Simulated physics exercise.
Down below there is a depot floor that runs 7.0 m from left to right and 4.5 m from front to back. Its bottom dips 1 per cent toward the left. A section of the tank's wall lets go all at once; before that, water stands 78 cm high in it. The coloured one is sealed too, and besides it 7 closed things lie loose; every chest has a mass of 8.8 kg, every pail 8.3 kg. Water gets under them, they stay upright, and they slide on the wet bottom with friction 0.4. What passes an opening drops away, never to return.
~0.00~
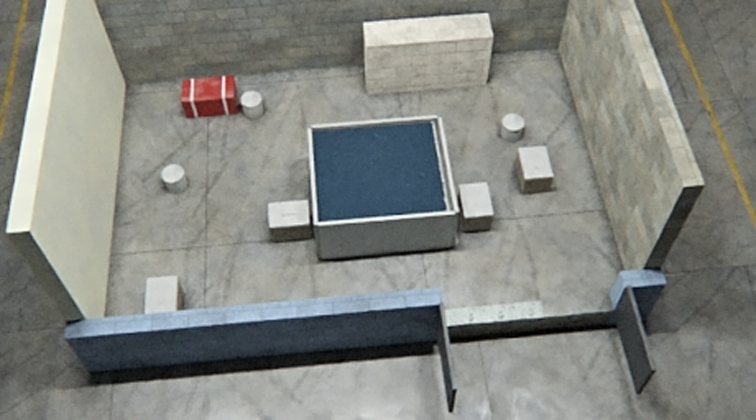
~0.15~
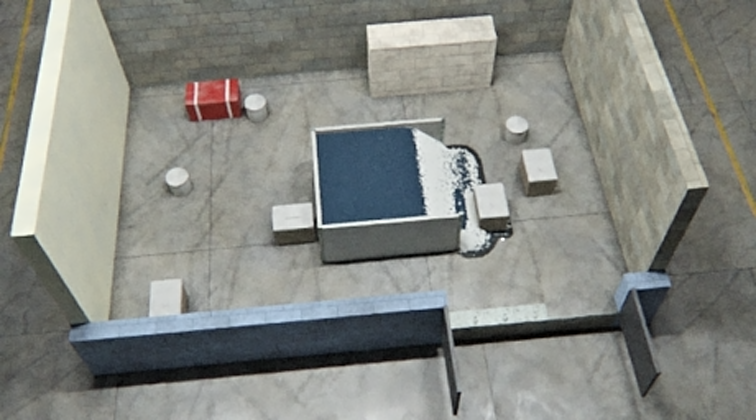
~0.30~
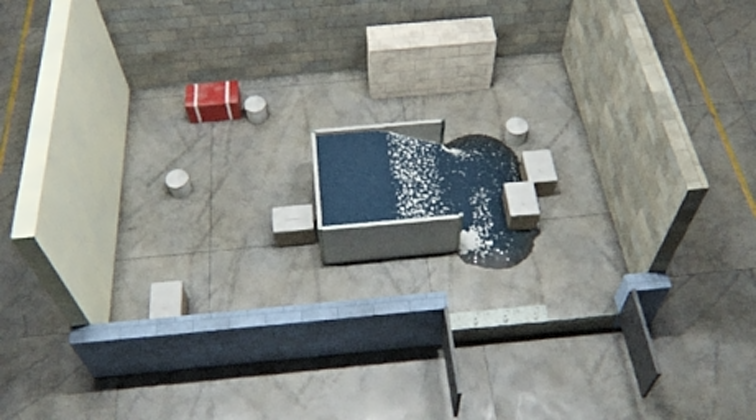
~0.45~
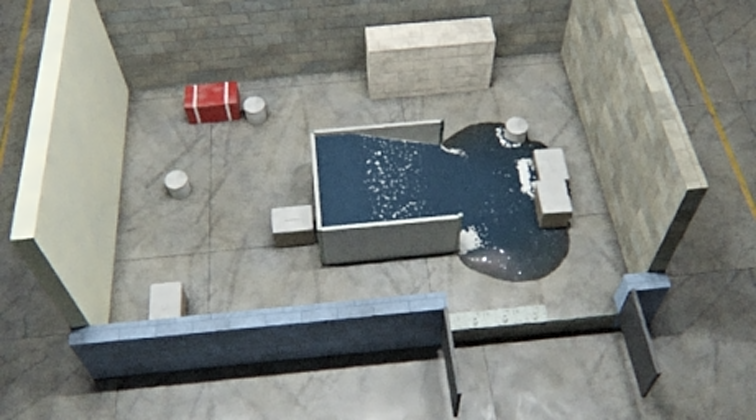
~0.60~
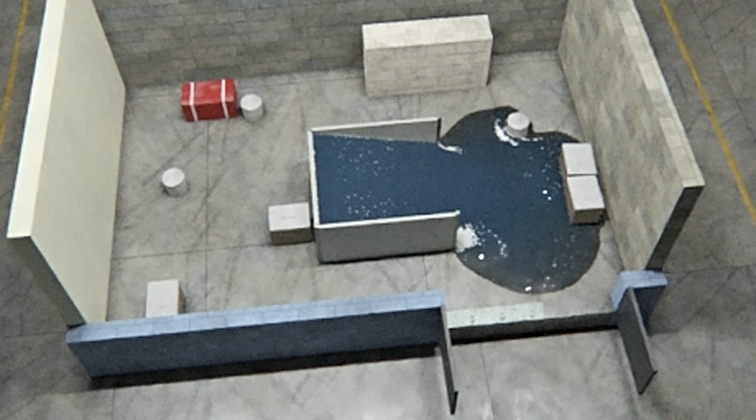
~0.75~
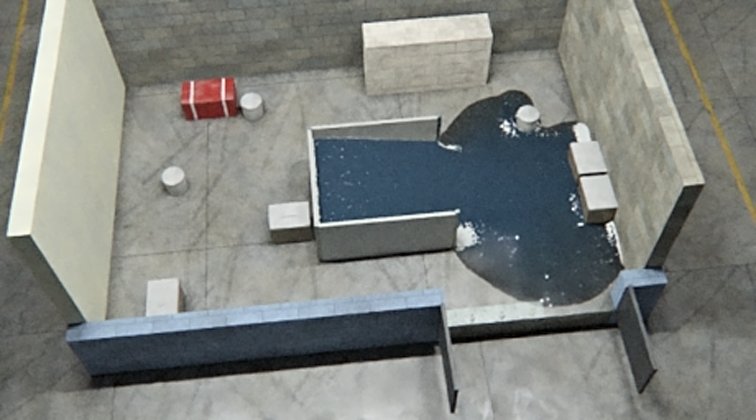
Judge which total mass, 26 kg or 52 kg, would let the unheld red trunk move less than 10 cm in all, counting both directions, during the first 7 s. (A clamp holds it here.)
Go heavy.
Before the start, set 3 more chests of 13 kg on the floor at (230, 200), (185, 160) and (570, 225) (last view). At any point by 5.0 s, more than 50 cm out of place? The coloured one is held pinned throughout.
In order: Smaller, smaller and greater.
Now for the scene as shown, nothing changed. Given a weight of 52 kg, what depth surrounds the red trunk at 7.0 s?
About 6 cm.
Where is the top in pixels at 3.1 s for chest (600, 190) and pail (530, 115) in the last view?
Roughly (569, 272), then roughly (501, 74).
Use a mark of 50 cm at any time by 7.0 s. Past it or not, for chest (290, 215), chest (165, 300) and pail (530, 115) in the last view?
Within the mark, within the mark, beyond the mark.
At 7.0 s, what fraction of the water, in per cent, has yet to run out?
Remaining: Approx. 64 per cent.
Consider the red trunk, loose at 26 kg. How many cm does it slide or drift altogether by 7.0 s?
About 30 cm.
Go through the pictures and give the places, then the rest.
In the first picture, the red trunk at (208, 88) rests on the ground; water covers 3.0 m2; 0 of 8 have shifted.
In the second picture, the red trunk at (212, 92), on the bottom; 3.9 m2 under water; 1 of 8 have shifted.
In the third picture, the red trunk at (212, 94), on the bottom; 5.2 m2 under water; 1 of 8 have shifted.
In the fourth picture, the red trunk at (211, 94) rests on the ground; 6.6 m2 under water; 2 of 8 have shifted.
In the fifth picture, the red trunk at (208, 92), on the bottom; 8.4 m2 under water; 3 of 8 have shifted.
In the sixth picture, the red trunk at (208, 91) rests on the ground; water covers 9.8 m2; 3 of 8 have shifted.
After 1.4 s the red trunk would be 0 cm from its start with 26 kg and 0 cm from its start with 52 kg; 0 cm of water round it then.
After 3.1 s the red trunk would be 0 cm from its start with 26 kg and 0 cm from its start with 52 kg; 0 cm of water round it then.
After 4.9 s the red trunk would be 1 cm from its start with 26 kg and 0 cm from its start with 52 kg; 3 cm of water round it then.
After 7.0 s the red trunk would be 32 cm from its start with 26 kg and 0 cm from its start with 52 kg; 6 cm of water round it then.
